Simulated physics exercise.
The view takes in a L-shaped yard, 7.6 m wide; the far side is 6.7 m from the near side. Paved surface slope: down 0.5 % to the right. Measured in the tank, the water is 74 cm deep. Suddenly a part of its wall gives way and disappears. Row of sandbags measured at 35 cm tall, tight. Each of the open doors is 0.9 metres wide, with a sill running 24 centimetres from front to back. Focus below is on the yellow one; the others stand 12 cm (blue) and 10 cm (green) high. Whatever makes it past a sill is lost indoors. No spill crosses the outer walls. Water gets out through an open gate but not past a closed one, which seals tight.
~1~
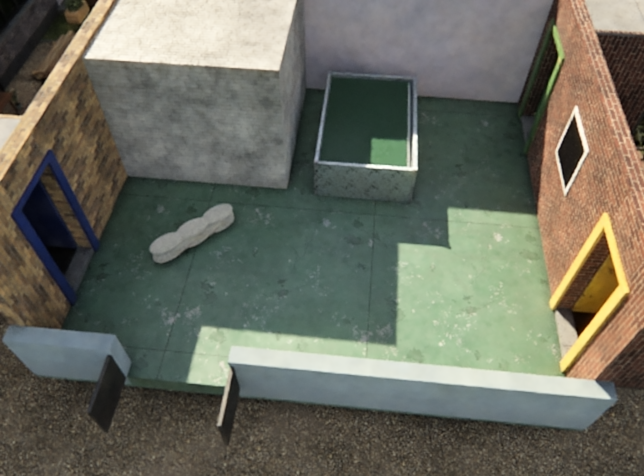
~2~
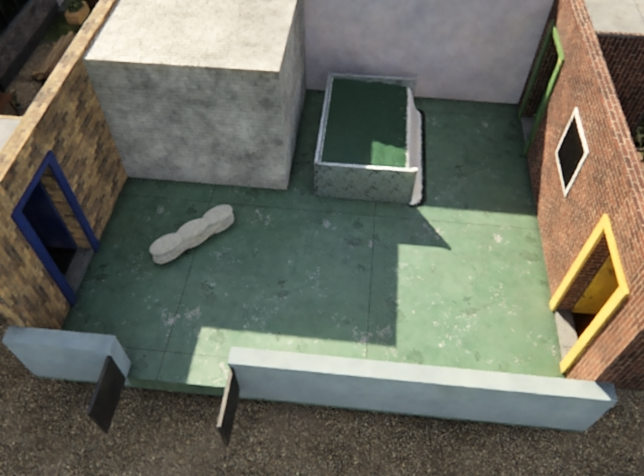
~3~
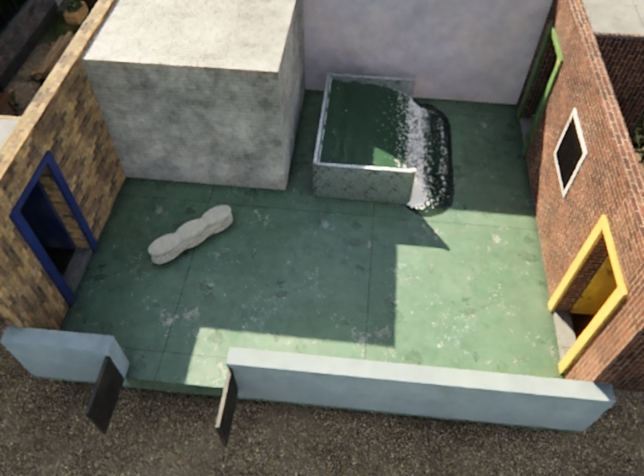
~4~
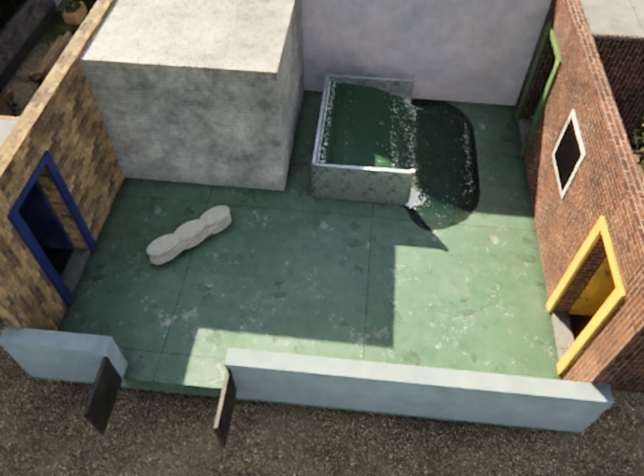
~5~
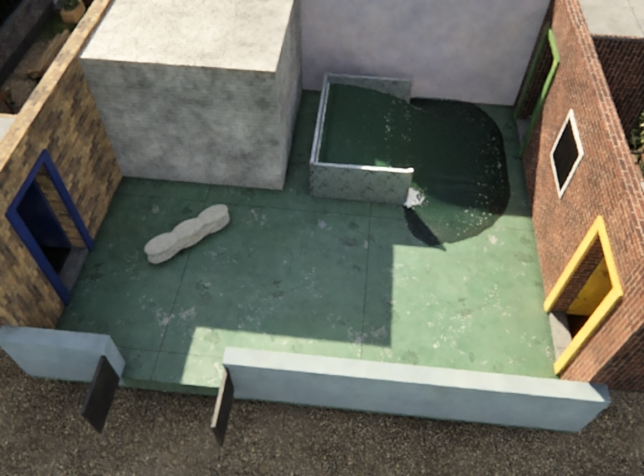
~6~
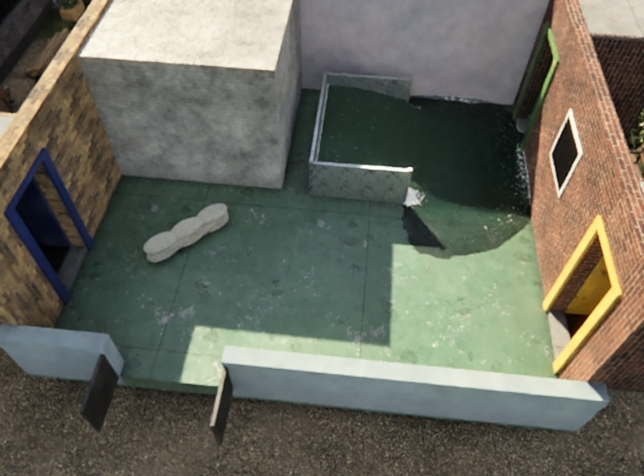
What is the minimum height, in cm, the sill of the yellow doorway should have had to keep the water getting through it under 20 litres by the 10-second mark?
10.5 cm.
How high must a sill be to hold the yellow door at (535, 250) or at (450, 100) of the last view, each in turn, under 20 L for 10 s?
In turn: Roughly 18 cm, roughly 18 cm.
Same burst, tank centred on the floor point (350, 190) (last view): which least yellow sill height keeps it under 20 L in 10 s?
14.0 cm, give or take.
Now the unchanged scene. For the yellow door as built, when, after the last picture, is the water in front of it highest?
It peaks around 5.5 s.
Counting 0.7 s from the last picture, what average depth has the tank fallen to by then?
Roughly 29 cm.
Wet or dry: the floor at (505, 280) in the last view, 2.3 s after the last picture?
It is flooded.
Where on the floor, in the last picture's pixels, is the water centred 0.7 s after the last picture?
Centre of mass: About (432, 158) px.
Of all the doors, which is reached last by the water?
The blue door.
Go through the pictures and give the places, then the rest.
In the first picture, still water, 74 cm deep, in the tank at (369, 120); the yellow door at (583, 301) is dry.
In the second picture, the gap is at (410, 145), the front 0.3 m out at (422, 199); the back of the tank holds 74 cm.
In the third picture, the front is at (449, 180), 0.8 m from the gap at (408, 146); 2.1 m2 of floor is wet, 71 cm left at the back.
In the fourth picture, water pours out at (407, 148) and has run 1.3 m, to (475, 198); about 12 cm deep outside, 64 cm at the back.
In the fifth picture, water pours out at (405, 148) and has run 1.9 m, to (505, 198); about 10 cm deep outside, 63 cm at the back.
In the sixth picture, water pours out at (404, 147) and has run 2.4 m, to (524, 146); about 9 cm deep outside, 58 cm at the back; 1.9 m in a straight line remain to the yellow door at (575, 303).
Then, 0.7 s after the last picture water covers 25 % of the floor, deepest (53 cm) near (515, 128); it has not reached the yellow door.
Then, 2.3 s after the last picture water covers 40 % of the floor, deepest (32 cm) near (559, 394); 9 cm at the yellow door, 0 litres in over its 10 cm sill.
Then, 9.3 s after the last picture water covers 95 % of the floor, deepest (12 cm) near (44, 352); 8 cm at the yellow door, 21 litres in over its 10 cm sill.
At the yellow door as built, the water peaked near 13 cm, 5.7 s after the last picture.
With a sill of 8 cm, 44 litres would have come in within the 10 s; with 12.5 cm, 7 litres. So under 20 litres takes about 10.5 cm.
